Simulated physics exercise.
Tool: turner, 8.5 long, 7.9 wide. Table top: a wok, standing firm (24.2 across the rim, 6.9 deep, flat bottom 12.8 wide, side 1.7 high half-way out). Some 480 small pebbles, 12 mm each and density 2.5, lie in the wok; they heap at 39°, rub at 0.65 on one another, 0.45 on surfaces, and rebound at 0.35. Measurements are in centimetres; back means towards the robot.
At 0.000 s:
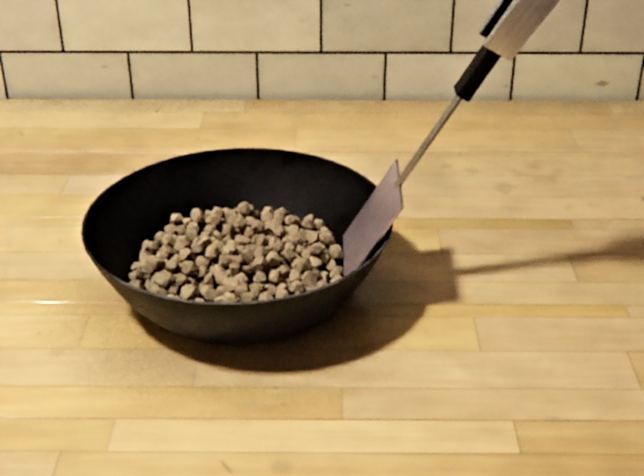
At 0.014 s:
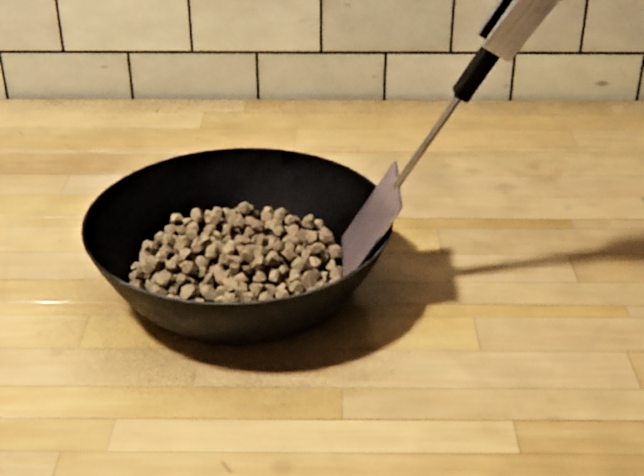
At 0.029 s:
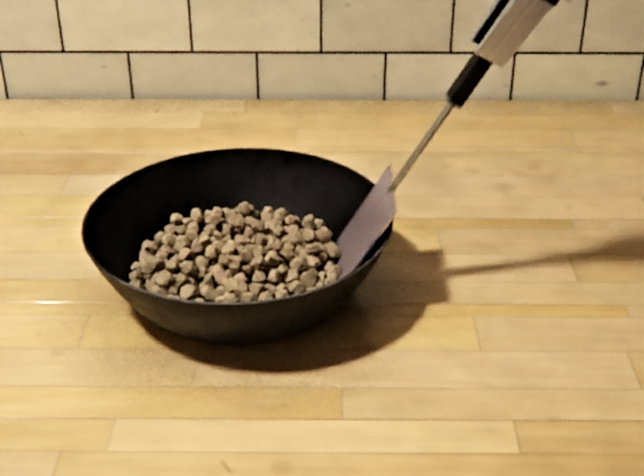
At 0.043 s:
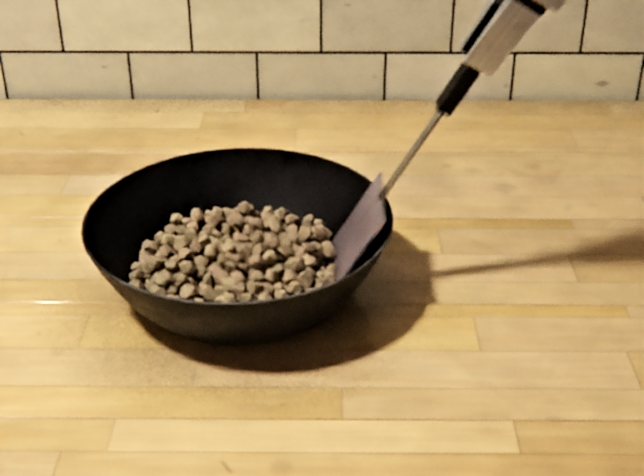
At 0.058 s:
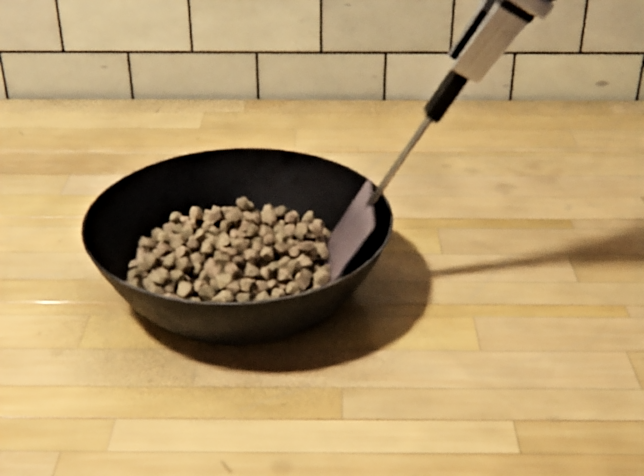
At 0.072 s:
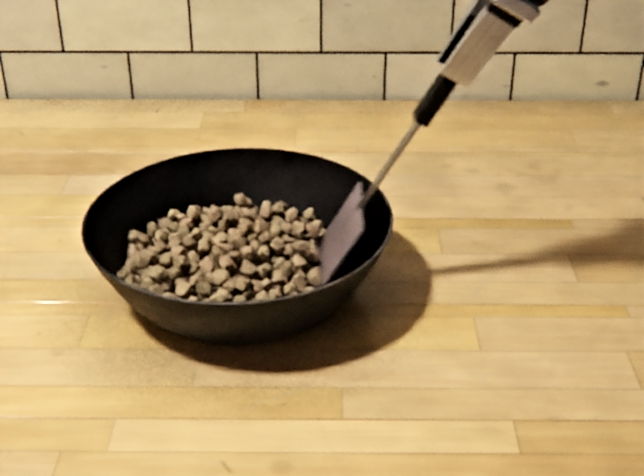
A spatula on a thin rod dipped into the right side of a black pan on a wooden counter, then slid a little to the left, nudging the heap of small brownish pebbles slightly leftward.
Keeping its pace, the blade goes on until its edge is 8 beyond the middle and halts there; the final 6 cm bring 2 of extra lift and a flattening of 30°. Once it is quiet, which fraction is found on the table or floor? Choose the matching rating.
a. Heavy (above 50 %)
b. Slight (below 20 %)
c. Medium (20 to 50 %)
Option b: Slight (below 20 %).
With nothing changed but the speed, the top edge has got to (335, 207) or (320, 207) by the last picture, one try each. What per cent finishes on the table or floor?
That comes to about 25 and about 35 percent, in that order.
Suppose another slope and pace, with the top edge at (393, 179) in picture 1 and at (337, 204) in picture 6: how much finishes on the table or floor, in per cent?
Around 25 per cent finishes on the table or floor.
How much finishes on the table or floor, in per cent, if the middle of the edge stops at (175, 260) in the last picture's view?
0 %.
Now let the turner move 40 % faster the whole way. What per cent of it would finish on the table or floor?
In that case, around 25 per cent would end on the table or floor.
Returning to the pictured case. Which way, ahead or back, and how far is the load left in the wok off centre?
The balance point lies close to 4.5 cm ahead.
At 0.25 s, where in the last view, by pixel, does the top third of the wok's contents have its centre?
Around (144, 221).
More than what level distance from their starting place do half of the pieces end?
Distance: Near 6 cm.
After 0.16 s, sloping 60°, highest piece 7 above the table; 475 in the wok.
After 0.25 s, sloping 48°, highest piece 9 above the table; 474 in the wok, 1 on the blade or in flight.
After 0.49 s, sloping 30°, highest piece 9 above the table; 417 in the wok, 46 on the table or floor, 12 on the blade or in flight.
After 1.54 s, sloping 30°, highest piece 9 above the table; 416 in the wok, 59 on the table or floor.
At rest, 416 in the wok, 59 on the table or floor. That is 12 % on the table or floor.
